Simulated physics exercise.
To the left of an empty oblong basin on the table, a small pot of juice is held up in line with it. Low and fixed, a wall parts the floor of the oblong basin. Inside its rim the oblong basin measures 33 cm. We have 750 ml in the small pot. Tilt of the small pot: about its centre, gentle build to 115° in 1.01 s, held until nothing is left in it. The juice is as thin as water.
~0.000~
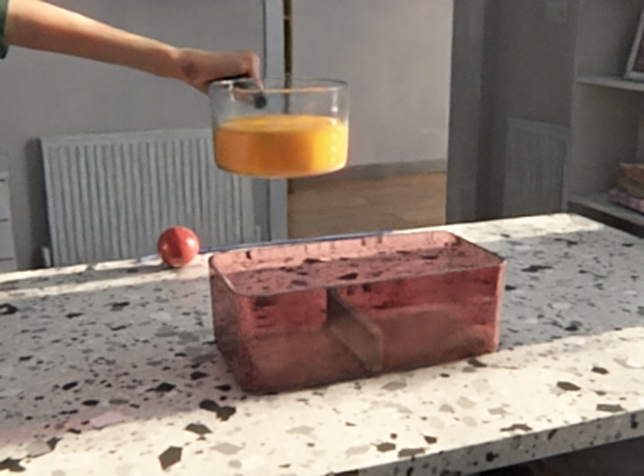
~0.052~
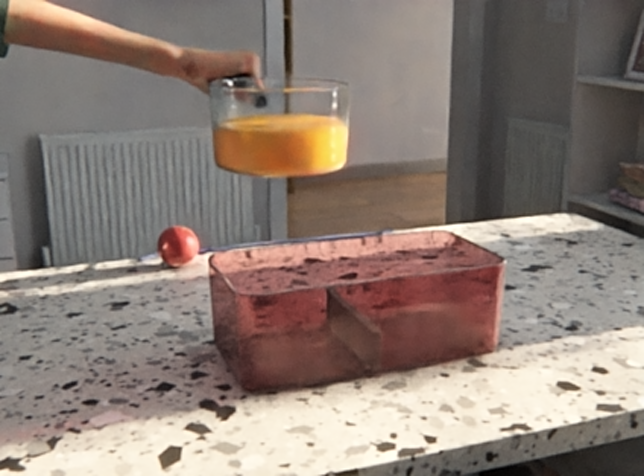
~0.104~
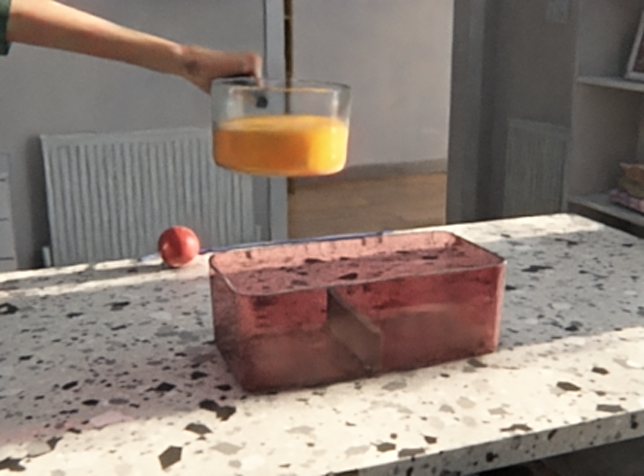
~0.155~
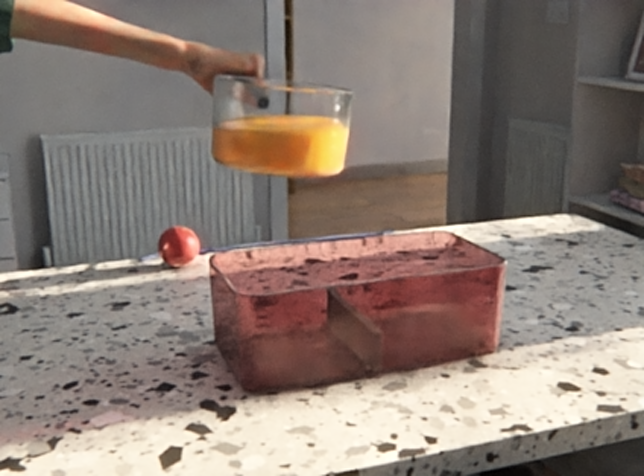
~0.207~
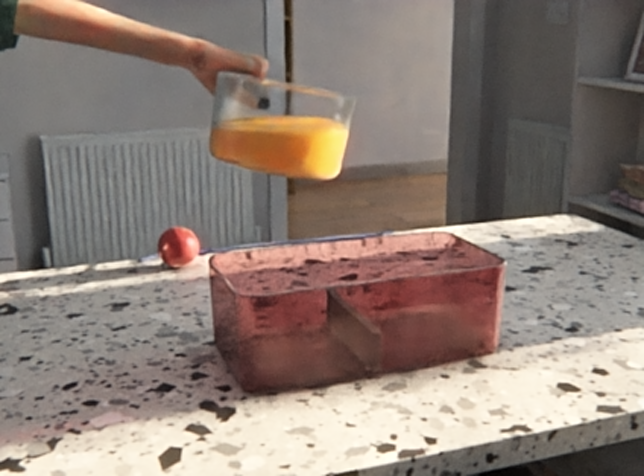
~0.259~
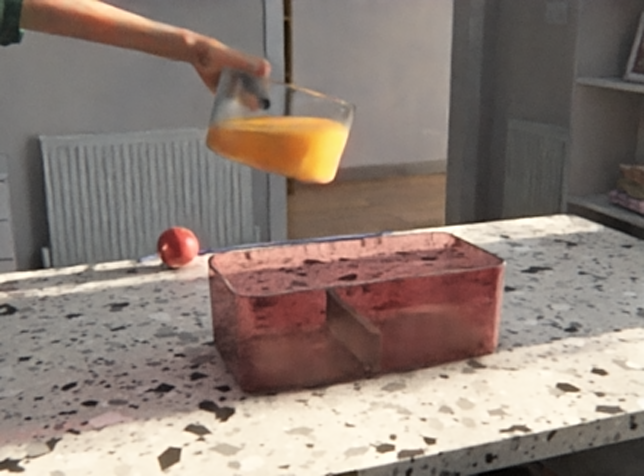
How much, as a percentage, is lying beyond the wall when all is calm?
Around 84 per cent lies beyond the wall.
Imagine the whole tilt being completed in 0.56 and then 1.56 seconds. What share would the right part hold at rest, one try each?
Near 70 in a hundred on the first go and near 90 in a hundred on the second.
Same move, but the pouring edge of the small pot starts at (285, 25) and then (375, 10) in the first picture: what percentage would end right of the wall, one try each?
It comes to 35 per cent, and then 90 per cent.
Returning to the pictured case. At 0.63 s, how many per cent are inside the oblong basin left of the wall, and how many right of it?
Around 0 percent on the left and 4 on the right.
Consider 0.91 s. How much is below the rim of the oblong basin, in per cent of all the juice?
It works out near 74 per cent.
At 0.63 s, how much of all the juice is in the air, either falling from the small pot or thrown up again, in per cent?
Around 34 in a hundred.
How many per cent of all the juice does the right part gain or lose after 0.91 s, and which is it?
Net gain of about 16.
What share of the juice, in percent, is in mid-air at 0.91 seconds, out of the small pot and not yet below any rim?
About 16 per cent.
After 0.63 s the tilt is 80° and 62 per cent is still to pour, 0 is left of the wall and 4 right of it.
After 0.91 s the tilt is 112° and 10 per cent is still to pour, 5 is left of the wall and 69 right of it.
After 1.20 s the tilt is 115° and 0 per cent is still to pour, 14 is left of the wall and 84 right of it.
After 1.51 s the tilt is 115° and 0 per cent is still to pour, 15 is left of the wall and 84 right of it.
In the end 15 per cent lies left of the wall, 84 right of it and 1 outside.
